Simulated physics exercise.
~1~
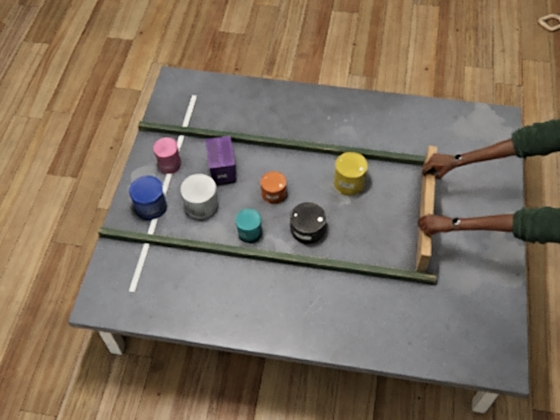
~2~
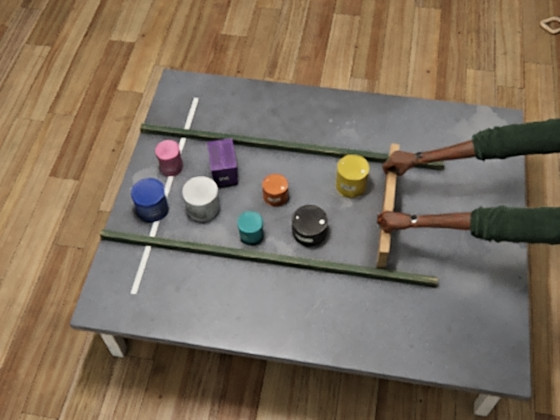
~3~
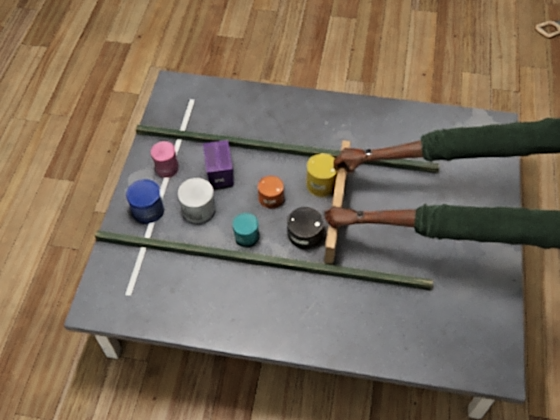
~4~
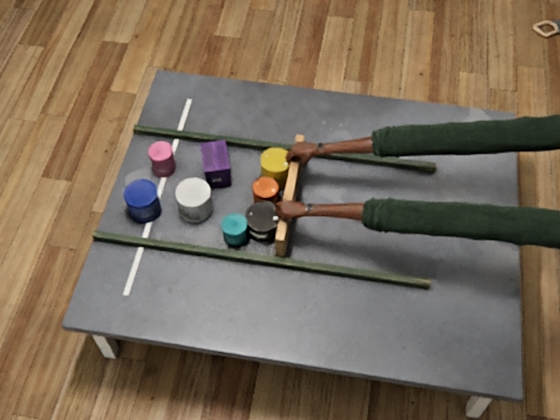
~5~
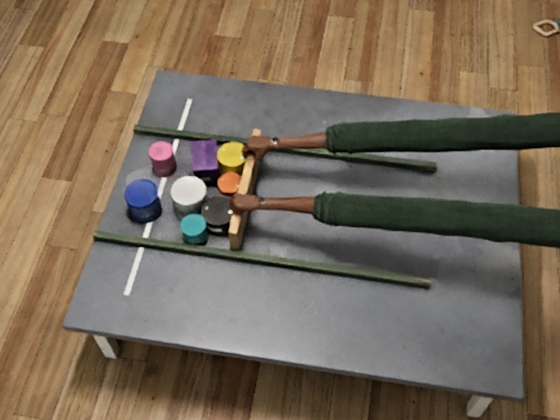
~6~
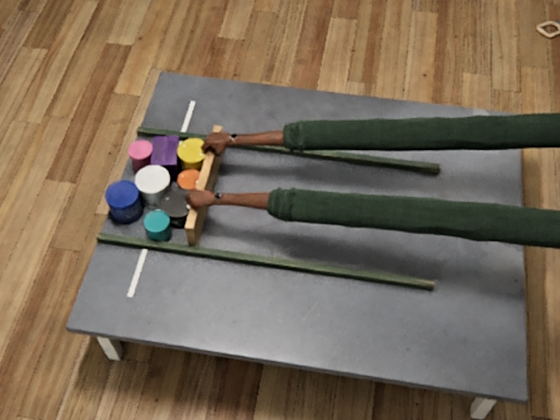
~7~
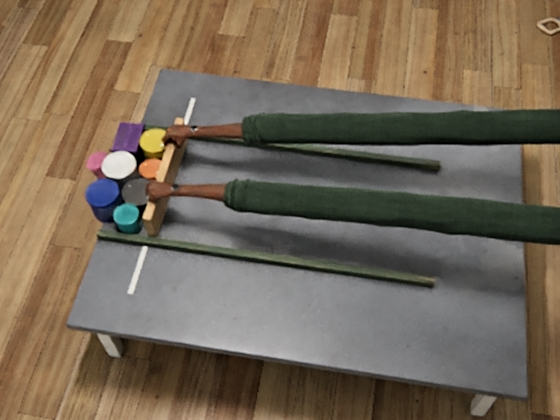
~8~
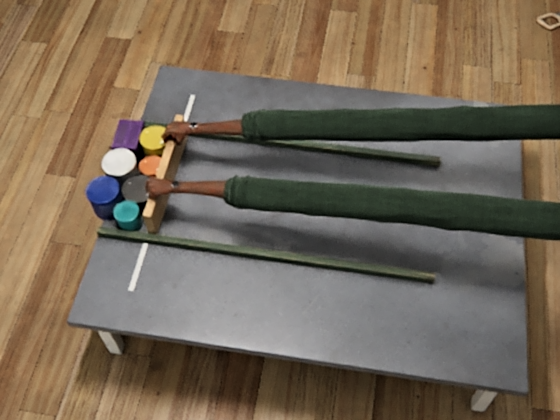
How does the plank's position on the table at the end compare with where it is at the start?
At the start the plank stands near the right ends of the green rails, clear of the containers. By the end it is far to the left, resting along the white tape with the containers still on the table packed against its left side.
